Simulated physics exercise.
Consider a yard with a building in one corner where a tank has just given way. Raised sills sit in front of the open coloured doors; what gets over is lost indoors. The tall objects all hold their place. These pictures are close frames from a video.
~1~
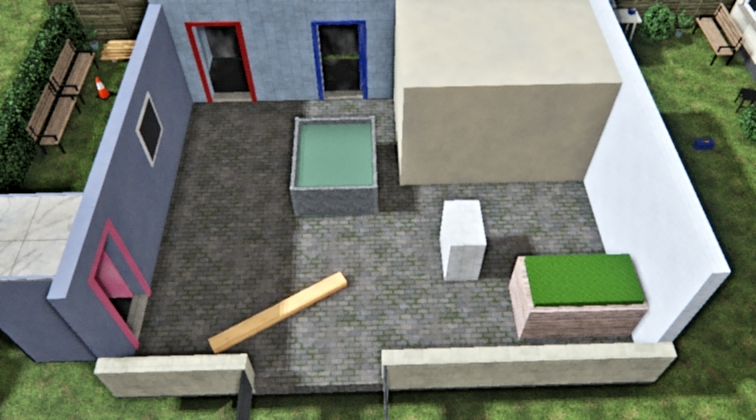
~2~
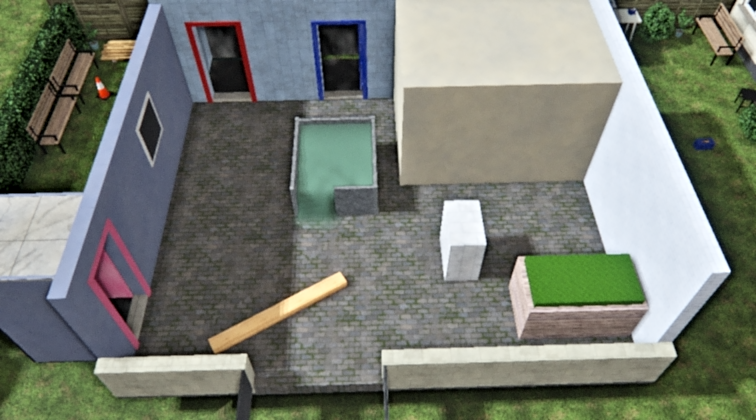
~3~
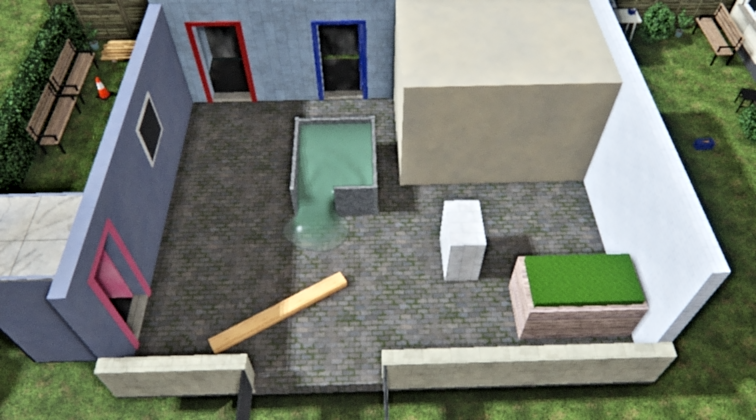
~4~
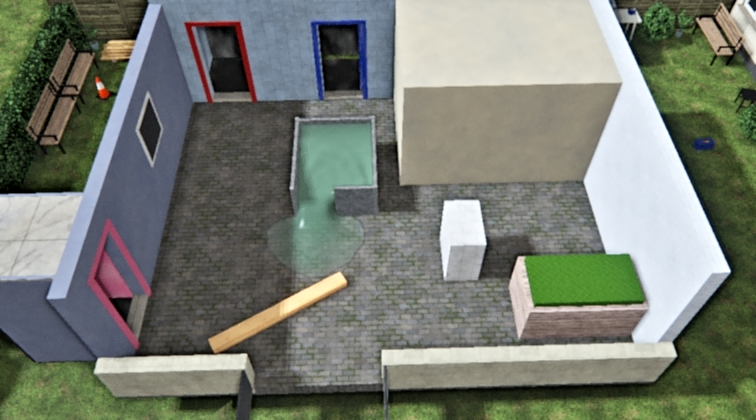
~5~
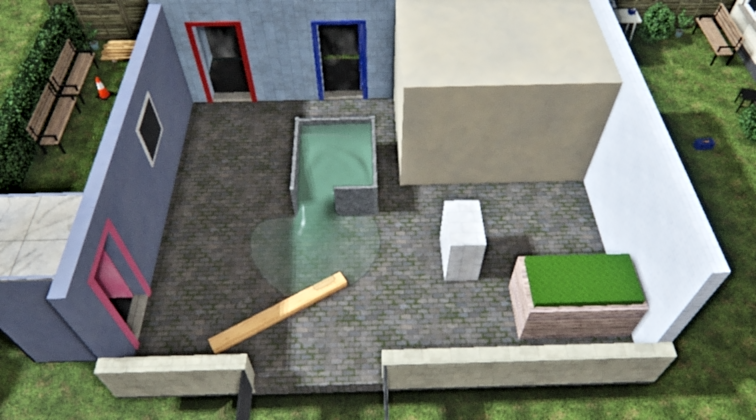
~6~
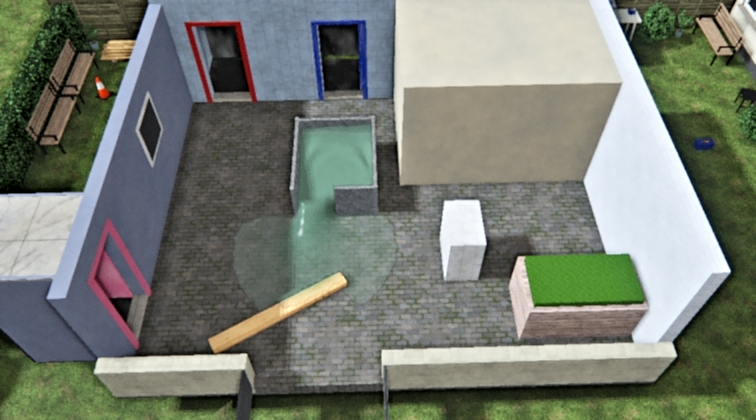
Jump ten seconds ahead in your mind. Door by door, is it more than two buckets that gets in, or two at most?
As I see it, the pink door gets over two buckets, the blue door gets two buckets or fewer, the red door gets two buckets or fewer.
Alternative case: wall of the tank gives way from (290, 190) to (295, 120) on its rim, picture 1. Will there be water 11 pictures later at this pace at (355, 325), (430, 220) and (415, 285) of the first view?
Bone-dry, bone-dry, bone-dry.
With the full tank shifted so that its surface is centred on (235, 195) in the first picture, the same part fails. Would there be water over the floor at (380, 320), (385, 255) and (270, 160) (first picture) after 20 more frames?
My reading is hit by the flood first, missed by the flood next and missed by the flood last.
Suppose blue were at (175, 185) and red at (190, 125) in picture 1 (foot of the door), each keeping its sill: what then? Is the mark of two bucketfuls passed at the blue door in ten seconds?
Door by door, the blue door stays inside the limit.
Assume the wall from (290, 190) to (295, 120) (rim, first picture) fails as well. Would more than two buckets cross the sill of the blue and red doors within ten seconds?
Blue tops the threshold and red tops the threshold.
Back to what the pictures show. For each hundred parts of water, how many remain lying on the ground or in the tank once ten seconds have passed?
Roughly 74 per cent.
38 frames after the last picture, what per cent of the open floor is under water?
I'd put it at roughly 60 per cent.
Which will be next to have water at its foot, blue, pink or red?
The one in pink.
A moment on, water covers 25 % of the floor; the pink door not reached, the blue door not reached, the red door not reached.
Next, water covers 35 % of the floor; the pink door under two buckets in, the blue door not reached, the red door not reached.
Then, water covers 40 % of the floor; the pink door over two buckets in, the blue door not reached, the red door not reached.
Later, water covers 60 % of the floor; the pink door far over two buckets in, the blue door not reached, the red door not reached.
In the end, water covers 80 % of the floor; the pink door far over two buckets in, the blue door wet at the sill, nothing in, the red door wet at the sill, nothing in.
